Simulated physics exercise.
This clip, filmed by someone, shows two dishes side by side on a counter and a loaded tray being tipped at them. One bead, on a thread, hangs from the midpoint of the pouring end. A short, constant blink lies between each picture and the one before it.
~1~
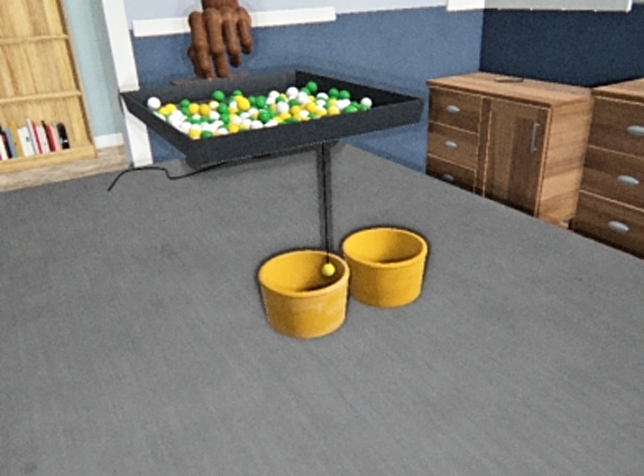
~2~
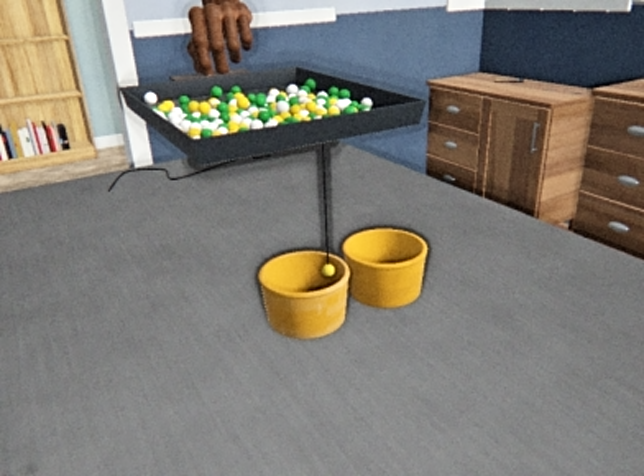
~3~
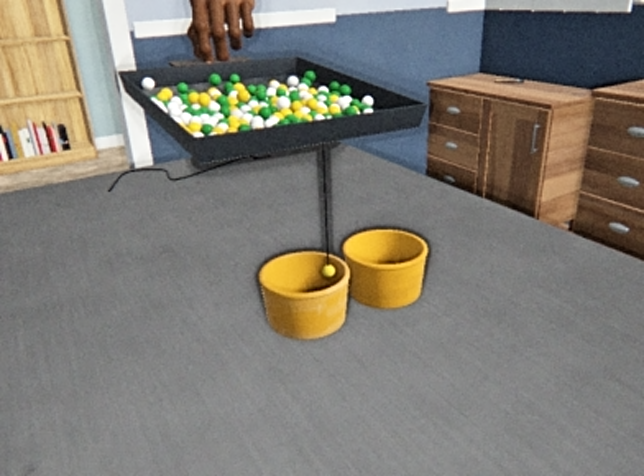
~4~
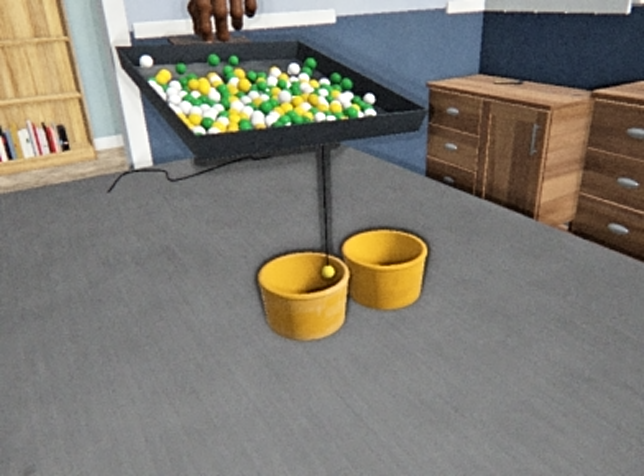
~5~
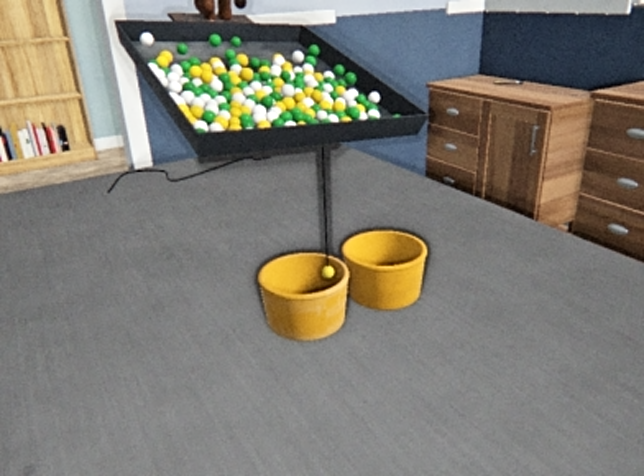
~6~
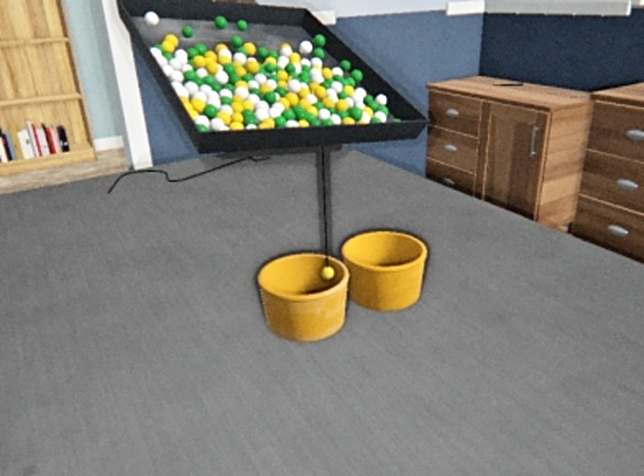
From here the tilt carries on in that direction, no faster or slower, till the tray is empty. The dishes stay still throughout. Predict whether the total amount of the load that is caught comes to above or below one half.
Well, most of it stays out of the dishes by the end.
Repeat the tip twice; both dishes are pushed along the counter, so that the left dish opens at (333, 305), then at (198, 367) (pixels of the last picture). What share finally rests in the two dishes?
Roughly 60 per cent, and 10 per cent.
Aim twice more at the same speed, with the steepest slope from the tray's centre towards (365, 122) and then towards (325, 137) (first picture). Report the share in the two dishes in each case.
About 30 %, then 0 %.
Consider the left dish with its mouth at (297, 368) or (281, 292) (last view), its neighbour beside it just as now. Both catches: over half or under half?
Well, the minor share the first time and the minor share the second time.
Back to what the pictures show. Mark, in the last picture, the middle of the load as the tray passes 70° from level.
Somewhere near pixel (352, 108).
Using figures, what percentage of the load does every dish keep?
At the end, 0 percent of the load sits in the left dish and 0 percent in the right dish.
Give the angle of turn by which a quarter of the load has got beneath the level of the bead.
Somewhere near 90°.
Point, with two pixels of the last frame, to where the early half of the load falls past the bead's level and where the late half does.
The first part passes (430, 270); everything after passes (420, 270).
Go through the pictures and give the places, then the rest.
In the first picture, corners of the pouring end at (196, 137) and (419, 99), level; middle of the load at (271, 118), round plastic beads; left dish at (326, 309); right dish at (409, 279); bead on its thread at (328, 270).
In the second picture, corners of the pouring end at (197, 137) and (420, 100), level; middle of the load at (271, 117).
In the third picture, corners of the pouring end at (198, 136) and (421, 104), tipped barely, lowest at the right corner; middle of the load at (272, 112).
In the fourth picture, corners of the pouring end at (199, 133) and (422, 109), tipped a little, lowest at the right corner; middle of the load at (264, 101), a stray few on the move.
In the fifth picture, corners of the pouring end at (201, 130) and (423, 113), tipped clearly, lowest at the right corner; middle of the load at (266, 93), a stray few on the move.
In the sixth picture, corners of the pouring end at (203, 129) and (424, 118), tipped clearly, lowest at the right corner; middle of the load at (280, 93), about half on the move; left dish at (326, 312); right dish at (408, 283).
Soon after the last picture, tray tipped steeply; most on the tray; a stray few outside both; a small part in the air.
A little later, tray tipped past a quarter turn; a stray few on the tray; a stray few in the right dish; most outside both; a small part in the air.
Later still, tray tipped past a quarter turn; a stray few in the right dish; nearly all outside both.
By the end, tray tipped past a quarter turn; none in the left dish; a stray few in the right dish; nearly all outside both.
